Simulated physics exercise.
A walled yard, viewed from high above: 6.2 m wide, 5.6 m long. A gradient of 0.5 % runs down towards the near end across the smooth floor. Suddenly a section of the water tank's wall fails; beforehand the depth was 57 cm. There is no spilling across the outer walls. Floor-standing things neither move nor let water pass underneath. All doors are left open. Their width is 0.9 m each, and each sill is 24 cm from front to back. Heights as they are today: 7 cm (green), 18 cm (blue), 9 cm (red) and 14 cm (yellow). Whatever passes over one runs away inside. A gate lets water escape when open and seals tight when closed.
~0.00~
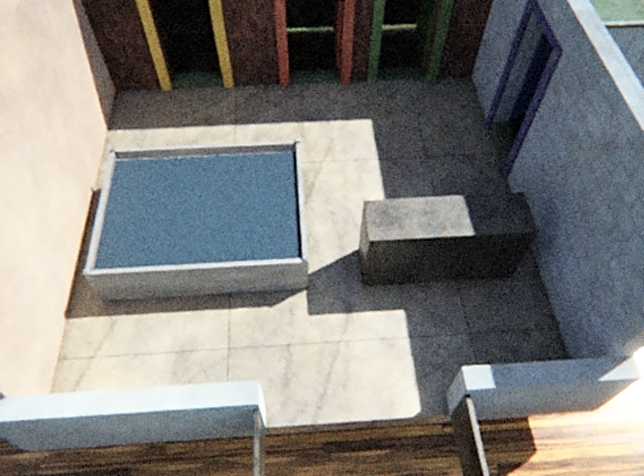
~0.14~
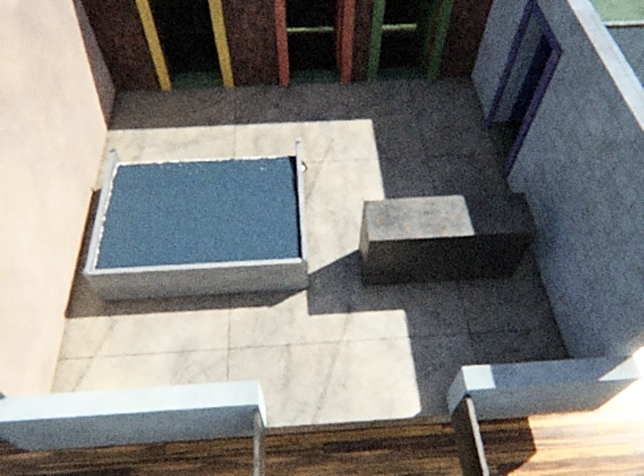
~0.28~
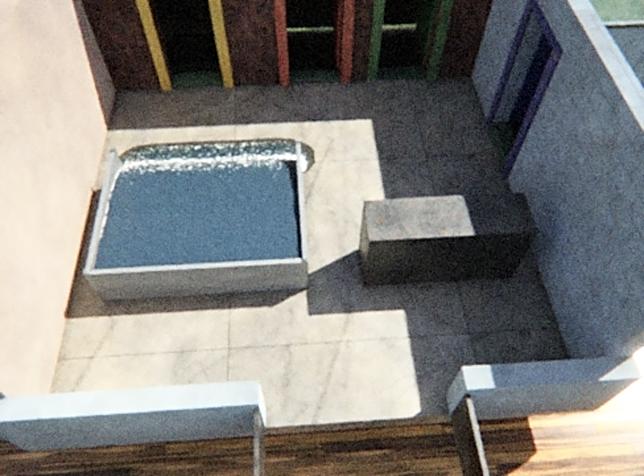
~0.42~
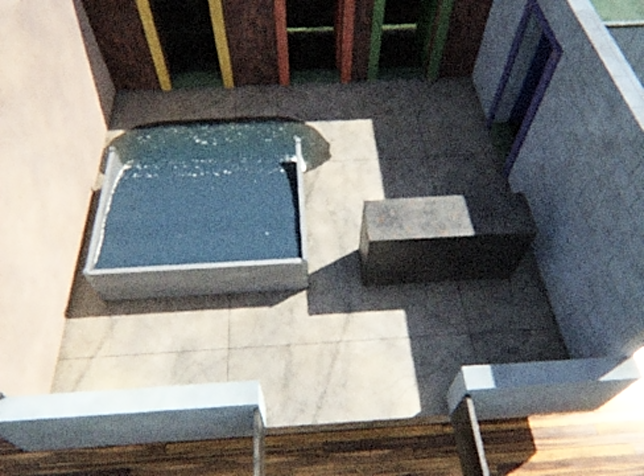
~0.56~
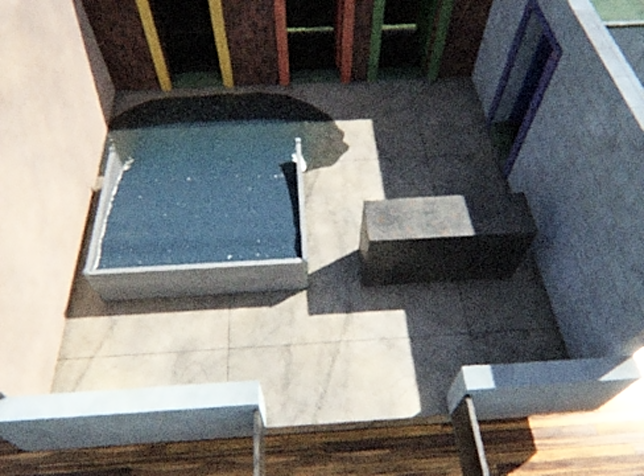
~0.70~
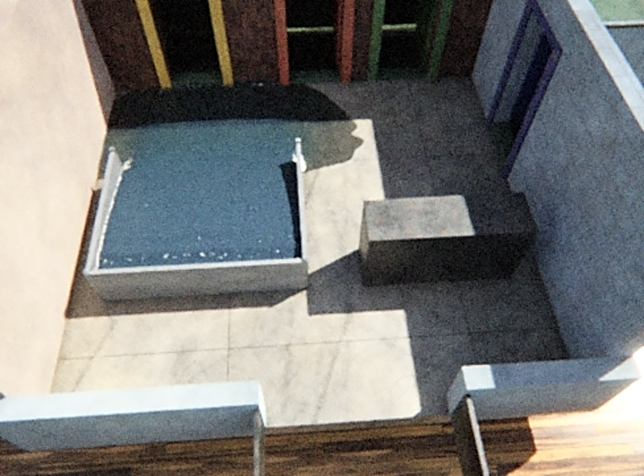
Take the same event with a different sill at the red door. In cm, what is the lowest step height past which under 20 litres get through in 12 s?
Close to 19 cm is just enough.
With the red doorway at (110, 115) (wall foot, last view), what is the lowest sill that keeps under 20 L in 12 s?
Roughly 26 cm.
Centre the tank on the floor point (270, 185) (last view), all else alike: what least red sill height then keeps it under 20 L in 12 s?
33 cm or thereabouts.
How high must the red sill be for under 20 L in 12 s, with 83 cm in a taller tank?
Then a height close to 30 cm.
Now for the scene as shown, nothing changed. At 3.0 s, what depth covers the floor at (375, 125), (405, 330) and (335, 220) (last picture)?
Some 4, 0 and 0 cm.
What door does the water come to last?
The blue one.
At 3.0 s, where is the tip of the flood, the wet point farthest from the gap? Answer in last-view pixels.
Around (468, 77).
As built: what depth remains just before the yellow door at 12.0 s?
About 8.0 cm.
After 1.4 s water covers 30 % of the floor, deepest (40 cm) near (191, 88); 20 cm at the red door, 13 litres in over its 9 cm sill.
After 3.0 s water covers 40 % of the floor, deepest (28 cm) near (201, 87); 17 cm at the red door, 97 litres in over its 9 cm sill.
After 12.0 s water covers 100 % of the floor, deepest (10 cm) near (569, 370); 7 cm at the red door, 128 litres in over its 9 cm sill.
At the red door as built, the water arrived by 0.8 s and peaked near 22 cm at 2.0 s.
With a sill of 17 cm, 33 litres would have come in within the 12 s; with 23 cm, 5 litres. So under 20 litres takes about 19 cm.
